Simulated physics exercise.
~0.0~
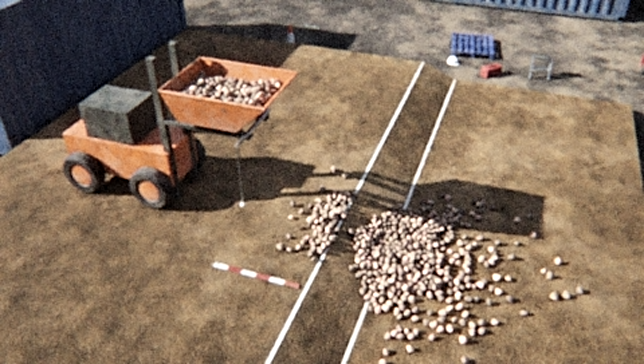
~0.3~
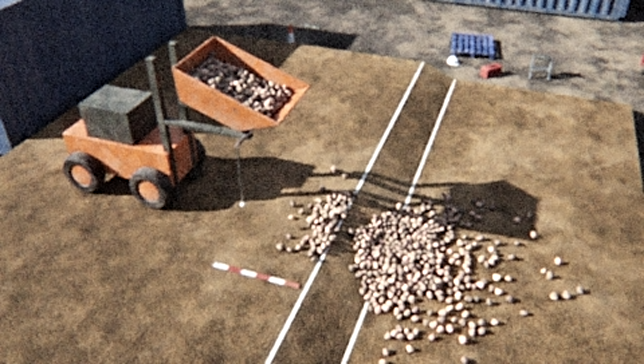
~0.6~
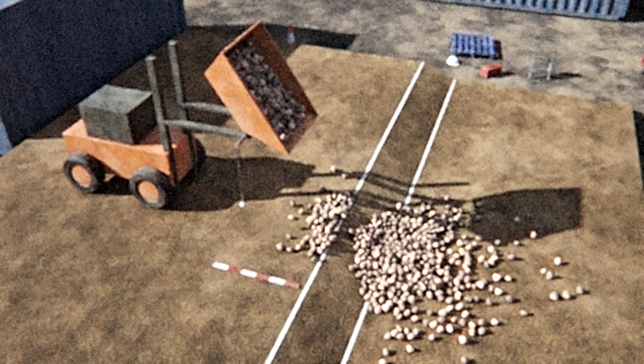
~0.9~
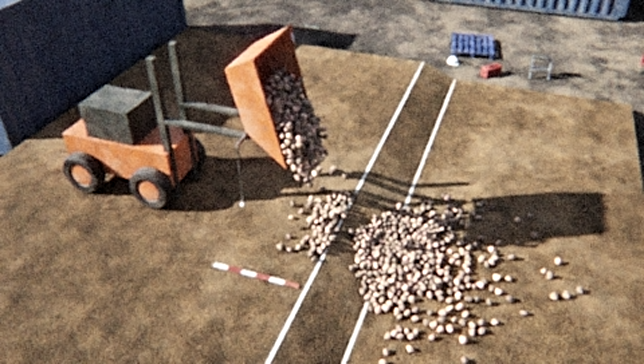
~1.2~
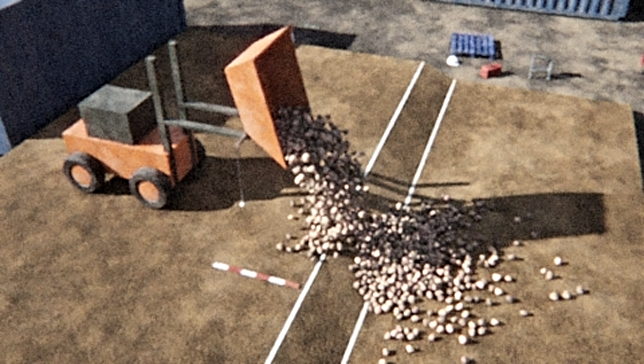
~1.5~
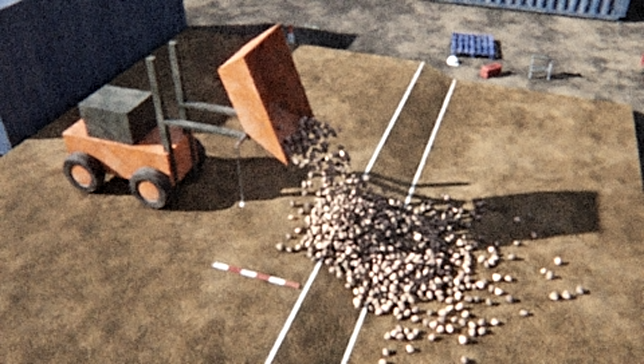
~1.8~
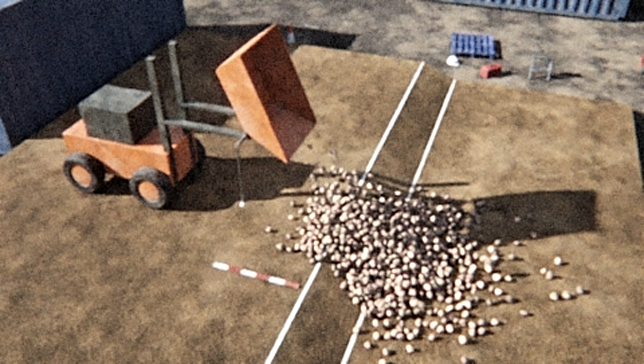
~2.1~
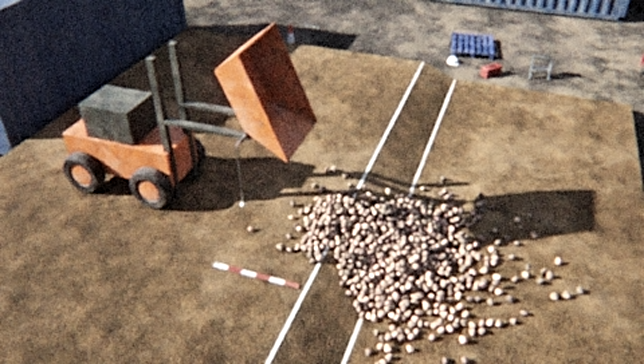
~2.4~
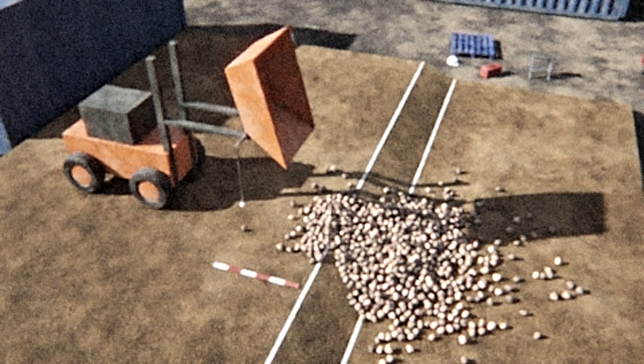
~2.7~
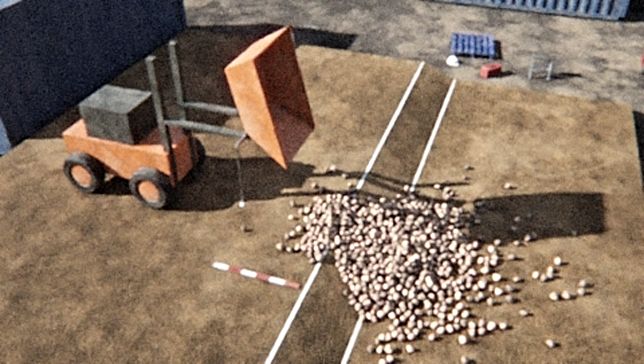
An orange tipping skip full of pale round stones hangs raised on a wheeled orange loader at the left of a brown dirt yard, seen from above. Two white lines cross the ground beside a scattered heap of similar stones, with a red-and-white staff nearby and blue containers behind. The skip tilts steeply forward to the right, and its stones pour out onto the near side of the heap, spreading down across the lines. It rocks back slightly and forward again as it empties. Finally it stays steeply tipped and empty above one broad, merged pile.
